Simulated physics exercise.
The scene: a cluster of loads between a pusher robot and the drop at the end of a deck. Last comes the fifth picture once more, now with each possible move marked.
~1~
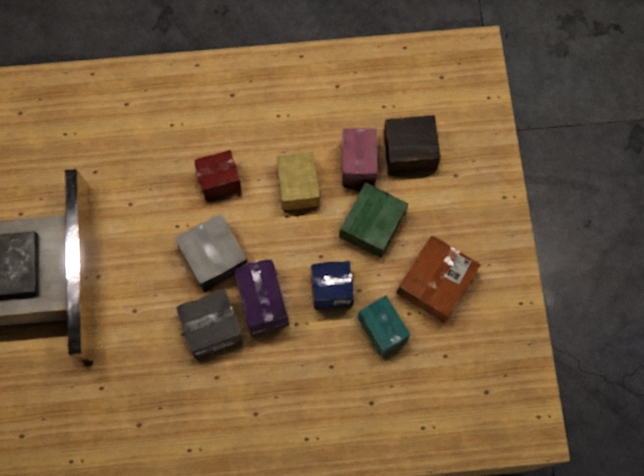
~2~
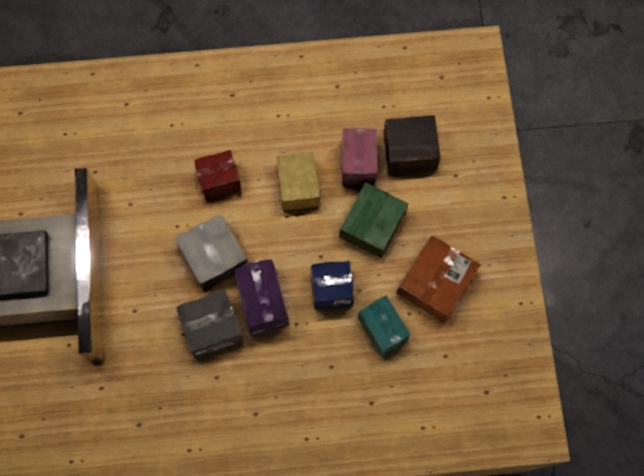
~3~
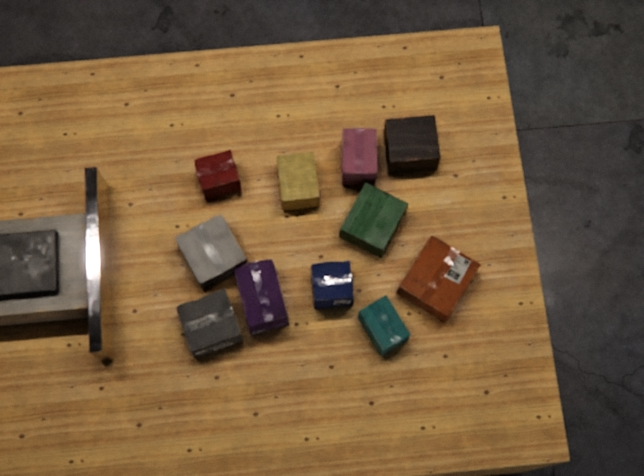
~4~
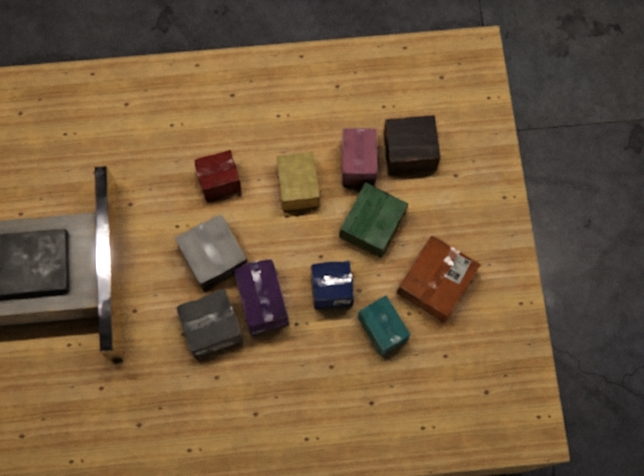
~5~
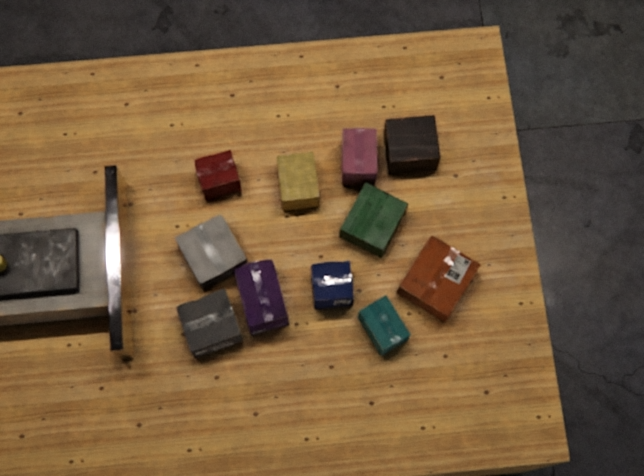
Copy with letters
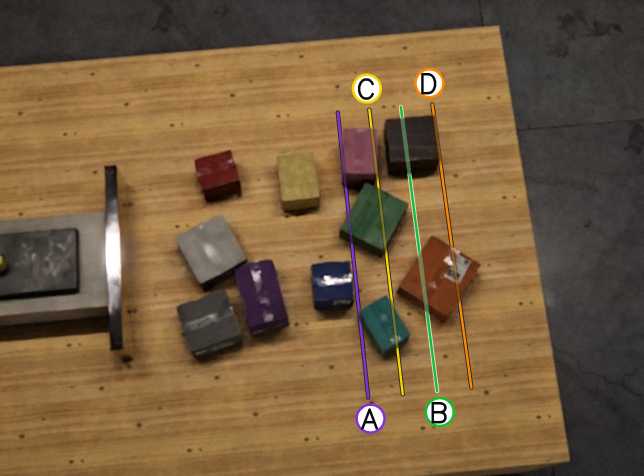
A flat-fronted pusher machine, grey with a dark upright blade, slides slowly and steadily rightward from the left side of a wooden deck seen from above, its blade still short of the boxes. Red, yellow, pink and black boxes sit farthest up, with green and orange at right, and white, grey, purple, blue and turquoise lower down. The boxes and the camera stay still.
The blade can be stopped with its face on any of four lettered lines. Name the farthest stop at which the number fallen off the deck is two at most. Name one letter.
B is the last line within the limit.
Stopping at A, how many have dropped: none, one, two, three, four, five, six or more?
In all, none.
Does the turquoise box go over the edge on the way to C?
By then, no.
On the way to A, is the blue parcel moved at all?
Yes.
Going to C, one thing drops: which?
The orange parcel.
On the marked copy, A at (352, 249); B at (418, 243); C at (385, 246); D at (451, 240).
Following B. Soon after the start, robot (150, 252); grey parcel (265, 326); red parcel (247, 176).
Later, robot (261, 242); orange parcel (501, 263); black crate (464, 139).
In the end, robot (344, 235); black crate over the edge; orange parcel over the edge; two fallen.
As for the rest, A is within the limit but short; C is within the limit but short; D drops five.
